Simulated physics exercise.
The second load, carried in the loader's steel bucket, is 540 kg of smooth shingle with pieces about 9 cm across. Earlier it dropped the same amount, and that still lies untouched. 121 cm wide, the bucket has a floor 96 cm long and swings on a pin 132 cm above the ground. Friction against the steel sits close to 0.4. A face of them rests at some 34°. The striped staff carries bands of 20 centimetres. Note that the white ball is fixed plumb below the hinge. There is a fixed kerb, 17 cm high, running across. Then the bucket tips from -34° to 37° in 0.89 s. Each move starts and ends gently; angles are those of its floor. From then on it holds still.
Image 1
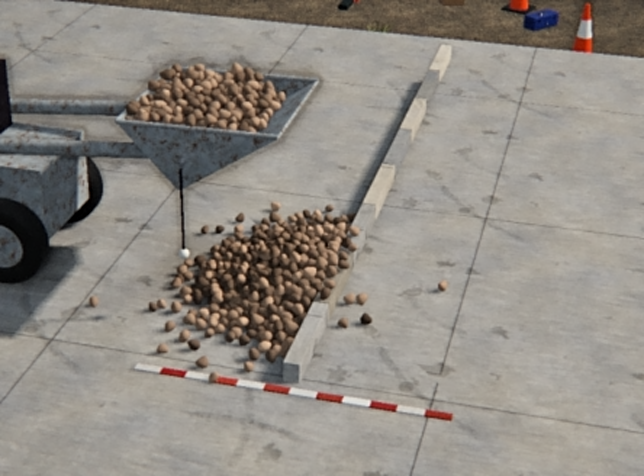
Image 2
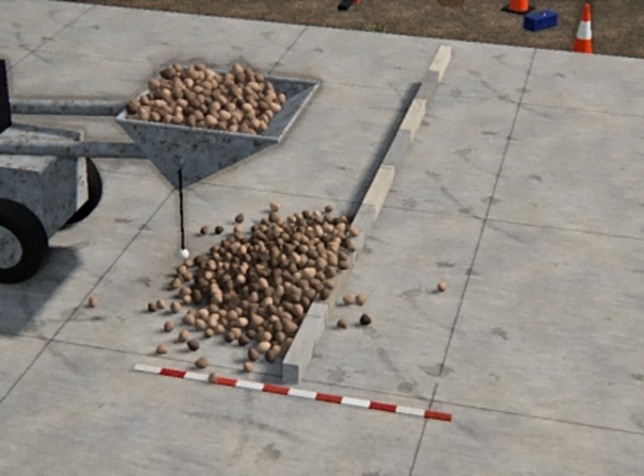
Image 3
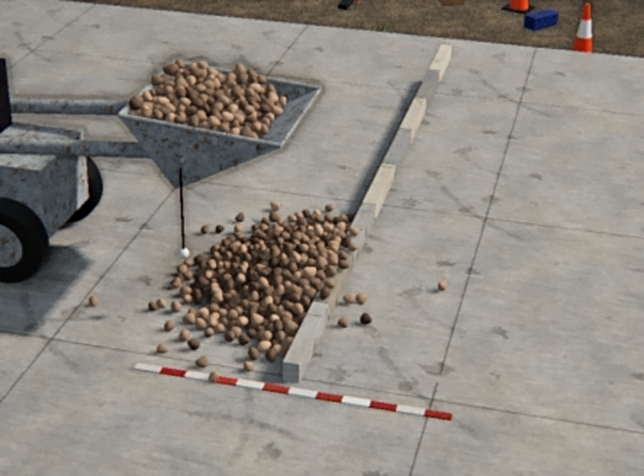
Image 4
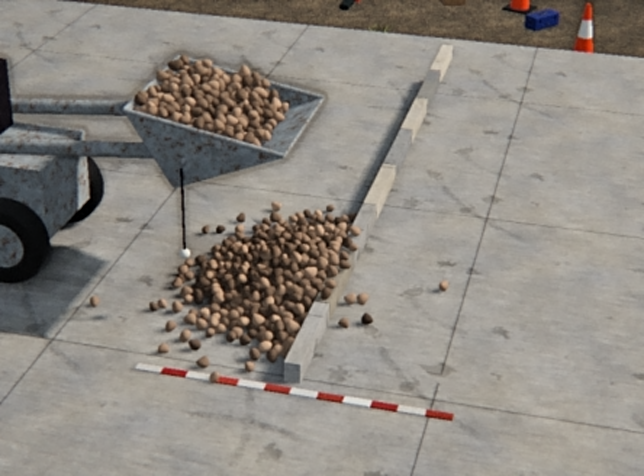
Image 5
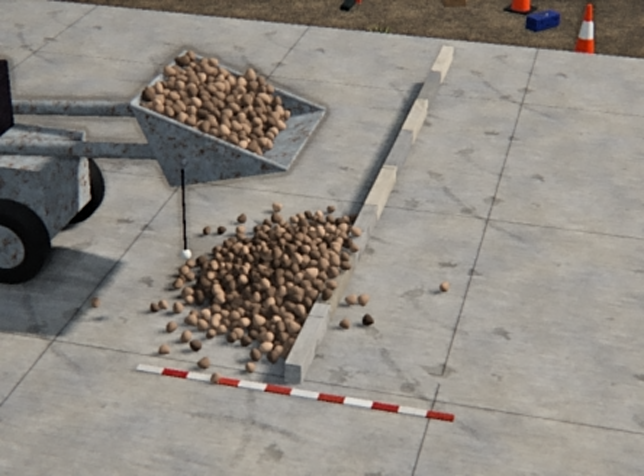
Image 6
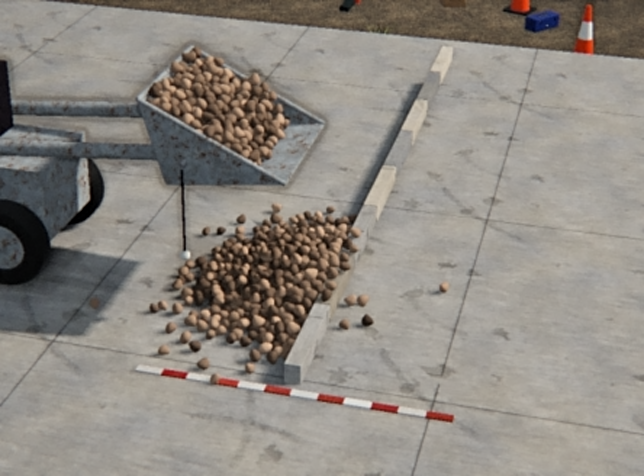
A grey steel bucket heaped with smooth brown stones, held out on the arms of a black-wheeled loader at the left, tilts steadily forward, its front lip lowering while the stones stay inside. Below it on pale concrete slabs, seen from above at an angle, an untouched pile of similar stones leans against a low kerb, with a few beyond. A red-and-white staff lies in front, orange cones and a blue box stand at the top right, and the view barely shifts.
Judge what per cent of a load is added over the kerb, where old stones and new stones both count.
The amount added is about 58 per cent of a load.
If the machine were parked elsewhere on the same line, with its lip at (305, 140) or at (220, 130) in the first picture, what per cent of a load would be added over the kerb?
Some 85 percent first and 10 percent second.
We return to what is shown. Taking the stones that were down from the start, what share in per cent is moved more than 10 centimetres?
I'd put it at about 5 per cent.
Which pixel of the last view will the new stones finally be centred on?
Roughly at (357, 282) in the last picture.
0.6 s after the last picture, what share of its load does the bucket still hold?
Roughly 70 per cent remains inside.
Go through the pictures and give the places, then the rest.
In the first picture, the bucket is at -34°, its lip at (278, 138); the top of the load is at (219, 82). The earlier load is highest near (297, 256), 29 cm above ground level, 99 % on this side of the kerb, 1 % over the kerb.
In the second picture, the bucket is at -33°, its lip at (278, 141); the top of the load is at (209, 82).
The third picture shows lip at (281, 146), floor tilted -29°, highest stones at (178, 75).
In the fourth picture, the bucket is at -23°, its lip at (284, 156); the top of the load is at (179, 72).
In the fifth picture, the bucket is at -16°, its lip at (286, 170); the top of the load is at (181, 69).
The sixth picture shows lip at (285, 184), floor tilted -7°, highest stones at (188, 66).
Then, 0.3 s after the last picture the floor is at 26°; in per cent of one load, 100 in the bucket, 99 on this side of the kerb, 1 over the kerb; the foremost stones are at (362, 291).
Then, 0.6 s after the last picture the floor is at 37°; in per cent of one load, 70 in the bucket, 129 on this side of the kerb, 1 over the kerb; the foremost stones are at (363, 292).
Then, 1.0 s after the last picture the floor is at 37°; in per cent of one load, 21 in the bucket, 159 on this side of the kerb, 21 over the kerb; the foremost stones are at (419, 290).
Then, 3.8 s after the last picture the floor is at 37°; in per cent of one load, 0 in the bucket, 141 on this side of the kerb, 59 over the kerb; the foremost stones are at (580, 322). Net gain over the kerb, 58.
